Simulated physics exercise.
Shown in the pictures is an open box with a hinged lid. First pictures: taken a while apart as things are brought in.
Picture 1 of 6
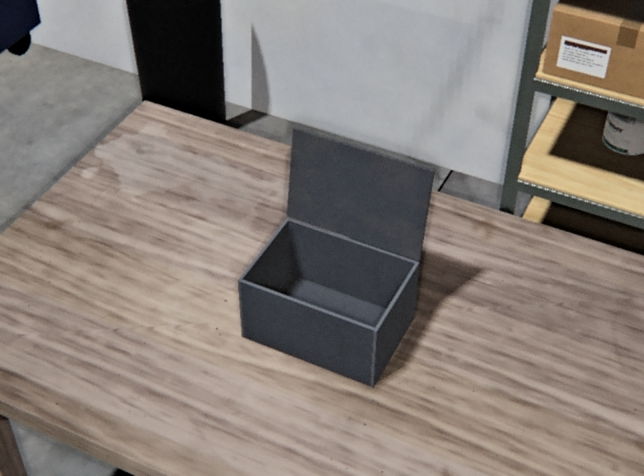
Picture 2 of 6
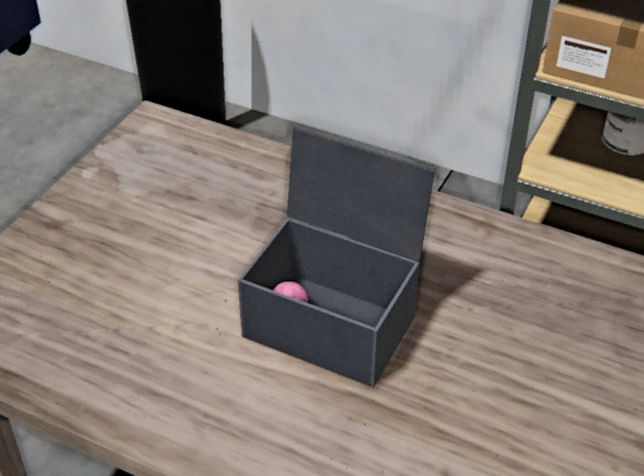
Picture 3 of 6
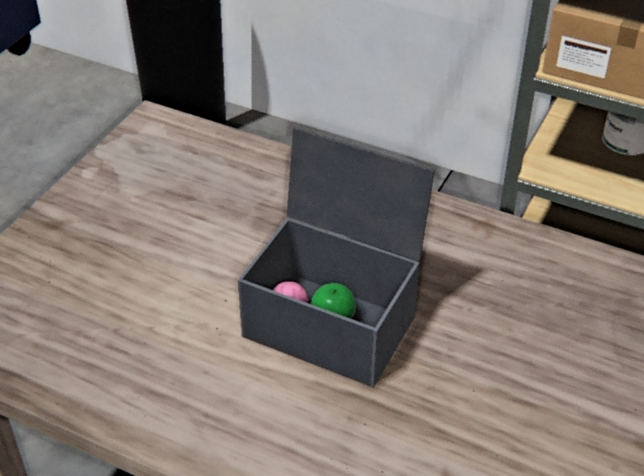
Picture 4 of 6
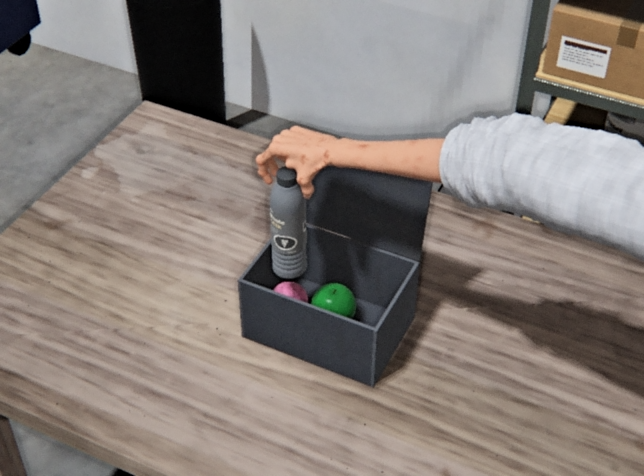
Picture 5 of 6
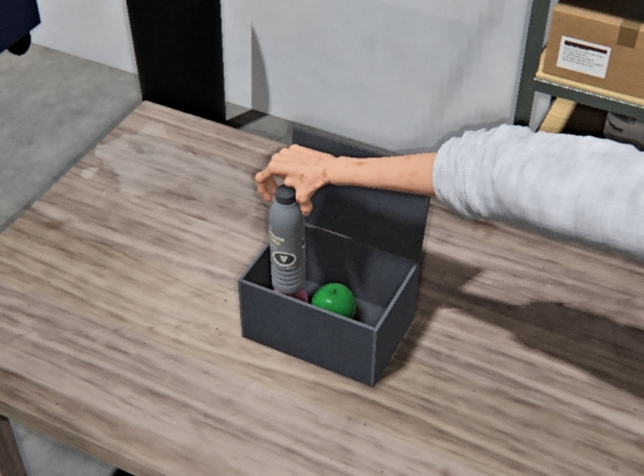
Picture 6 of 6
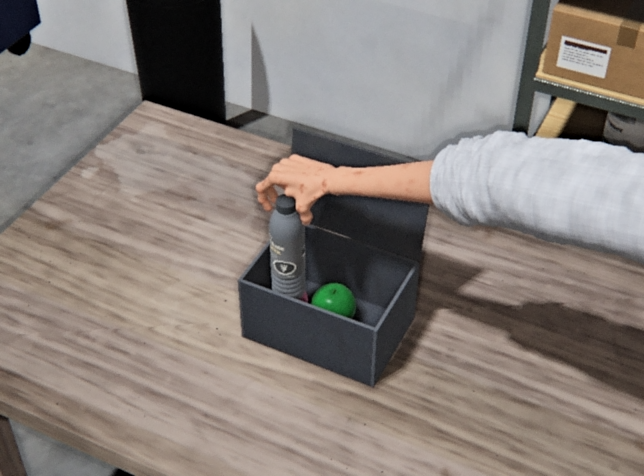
A bare arm in a rolled light-grey sleeve reaches in from the right over an open dark-grey box on a wooden table, seen from above in a workshop-like room with shelving behind. The box, its hinged lid raised at the back, is empty at first, then holds a pink ball and a green round object. The hand lowers a grey bottle into the left side, still gripping it, while the camera stays still.
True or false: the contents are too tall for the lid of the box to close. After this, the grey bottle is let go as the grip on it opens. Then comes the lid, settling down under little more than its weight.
False.
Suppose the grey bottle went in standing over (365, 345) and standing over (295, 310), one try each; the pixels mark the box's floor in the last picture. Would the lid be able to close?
Trial 1: Lid propped open. Trial 2: Lid lowered.
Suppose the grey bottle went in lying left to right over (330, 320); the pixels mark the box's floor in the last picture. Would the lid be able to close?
Then it comes fully down.
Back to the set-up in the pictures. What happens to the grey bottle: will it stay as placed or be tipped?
After all that, it finishes out of line.
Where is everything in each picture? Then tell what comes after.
In the first frame, the last thing is not in view yet.
In the second frame, the last thing is not in view yet.
In the third frame, the last thing is not in view yet.
In the fourth frame, coming down; grey bottle (289, 222).
In the fifth frame, coming down; grey bottle (287, 239).
In the sixth frame, put in, still held; grey bottle (288, 247).
Then, 0.60 s after the last picture, grey bottle tipped 53° from how it was near (320, 293); pink ball rolled about its own width.
Then, 0.90 s after the last picture, lid starting down; grey bottle on its side near (311, 332); green apple rolled about its own width; pink ball rolled about its own width.
Then, 1.50 s after the last picture, lid 66° above the rim; grey bottle on its side near (312, 331); green apple rolled about its own width; pink ball rolled about its own width.
Then, 2.10 s after the last picture, lid 21° above the rim; grey bottle on its side near (313, 330); green apple rolled about its own width; pink ball rolled about its own width.
At rest, lid shut; tipped over in the box, grey bottle; moved from the start, green apple and pink ball. Seen from the same camera at the end, grey bottle near (313, 330).
